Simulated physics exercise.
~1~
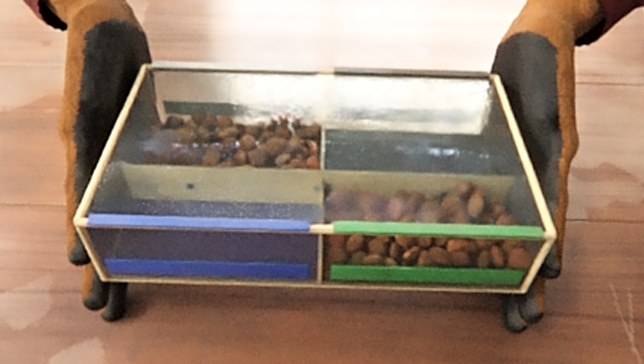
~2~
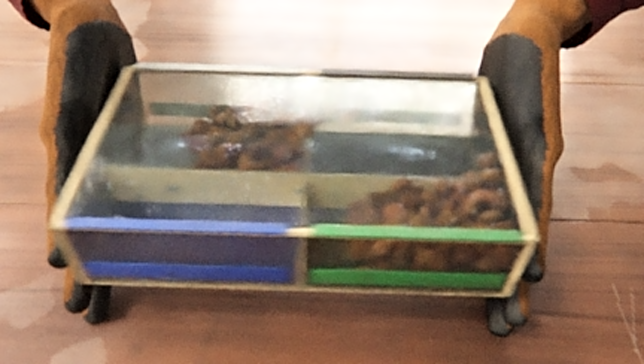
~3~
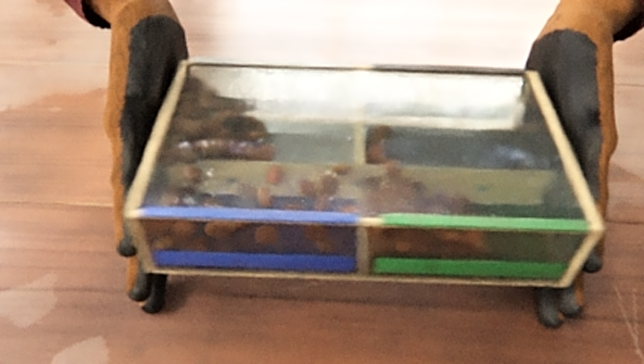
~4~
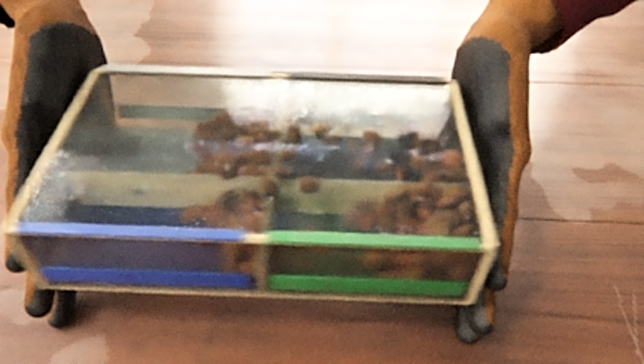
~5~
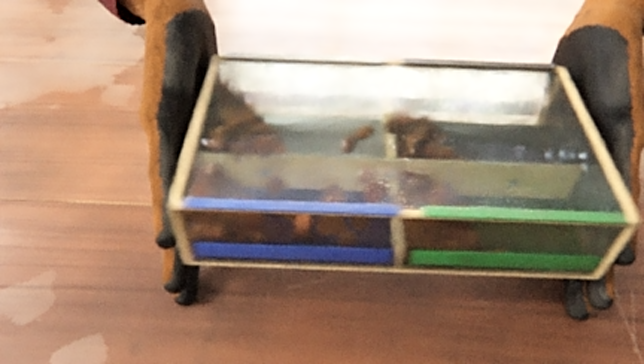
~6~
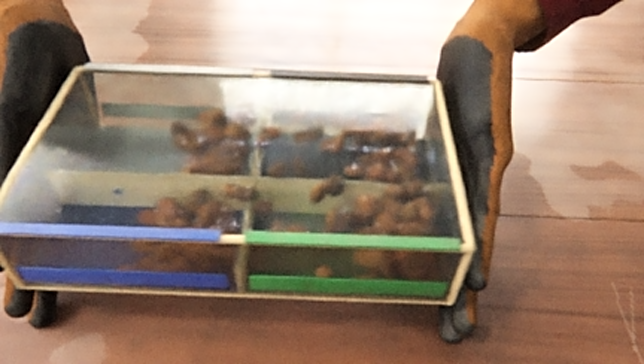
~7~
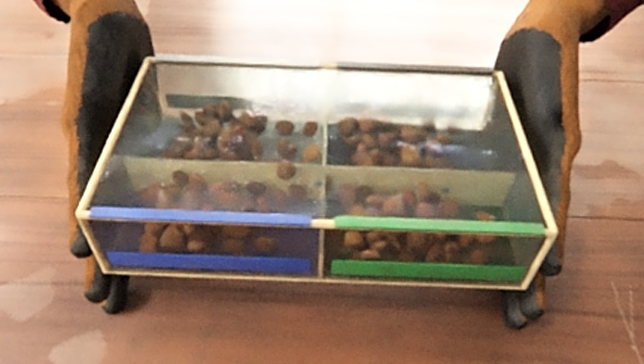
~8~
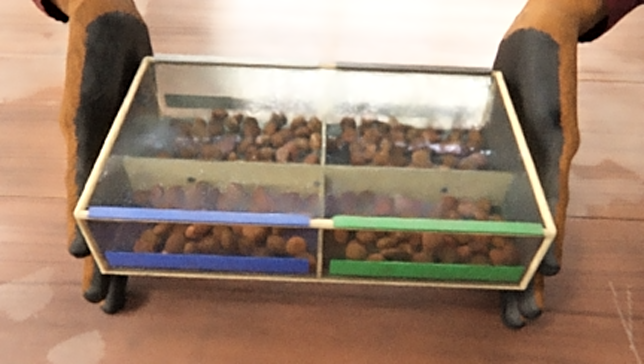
Brown pieces in a clear-lidded box, shaken side to side by gloved hands, spread across all four compartments.
